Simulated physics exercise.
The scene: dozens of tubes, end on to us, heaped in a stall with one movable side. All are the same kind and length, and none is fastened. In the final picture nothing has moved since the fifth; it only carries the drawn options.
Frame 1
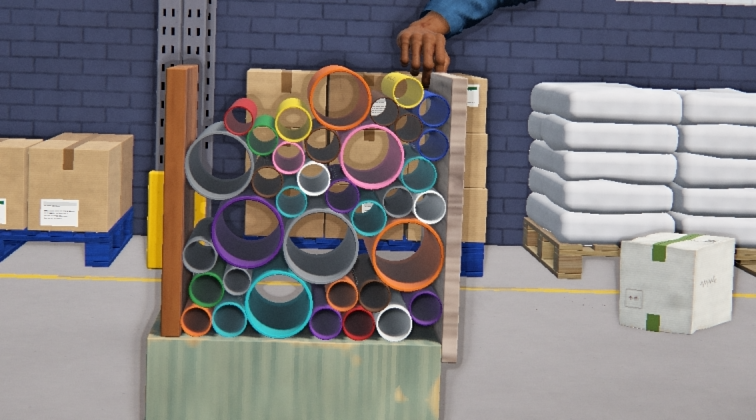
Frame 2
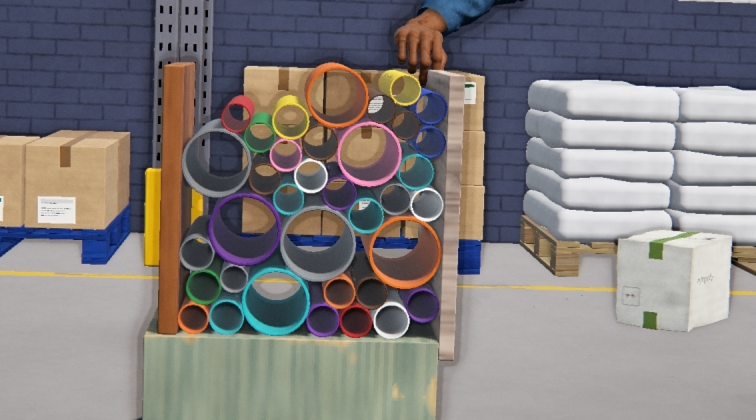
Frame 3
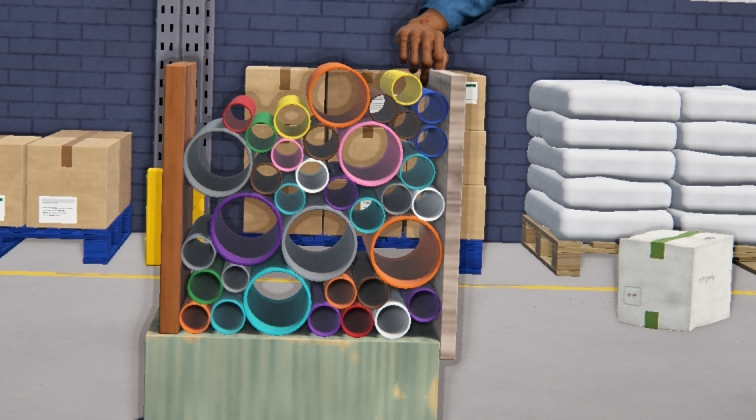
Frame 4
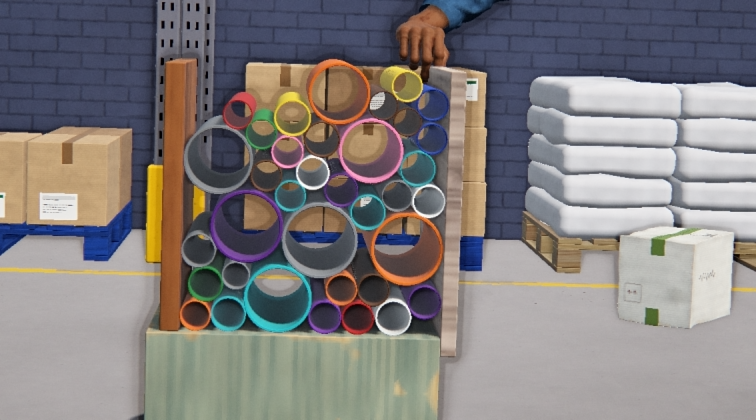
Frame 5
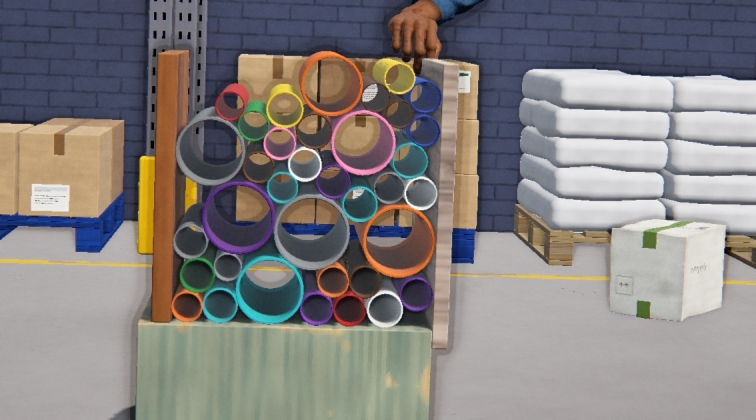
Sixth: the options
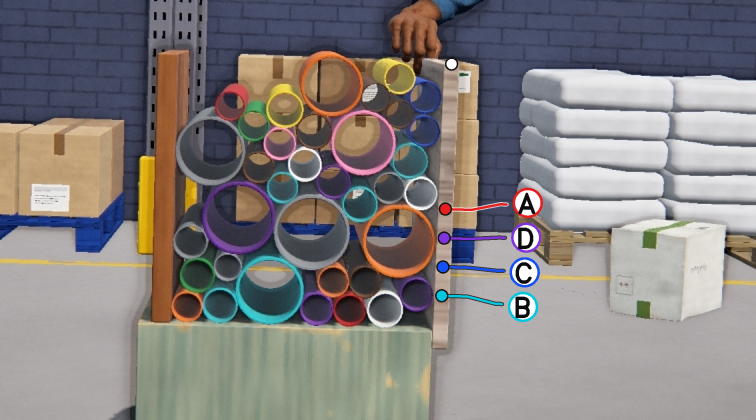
A hand rests atop the right side board beside stacked colourful tubes, which barely shift.
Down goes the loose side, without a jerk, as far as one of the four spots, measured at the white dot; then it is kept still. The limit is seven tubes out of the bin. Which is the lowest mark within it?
A is the limit.
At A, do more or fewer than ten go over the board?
It loses fewer than ten.
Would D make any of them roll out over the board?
Yes, at D.
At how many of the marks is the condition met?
The number is one.
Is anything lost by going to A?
At A: Yes.
On the marked copy, A at (445, 209); B at (442, 296); C at (443, 267); D at (444, 238); the white dot at (452, 64).
Taking A. A third of the way, top of the board (440, 128).
Two thirds of the way, top of the board (437, 200).
When it is over, top of the board (437, 208), five out over the board.
As for the rest, B more than seven out over the board; C more than seven out over the board; D more than seven out over the board.
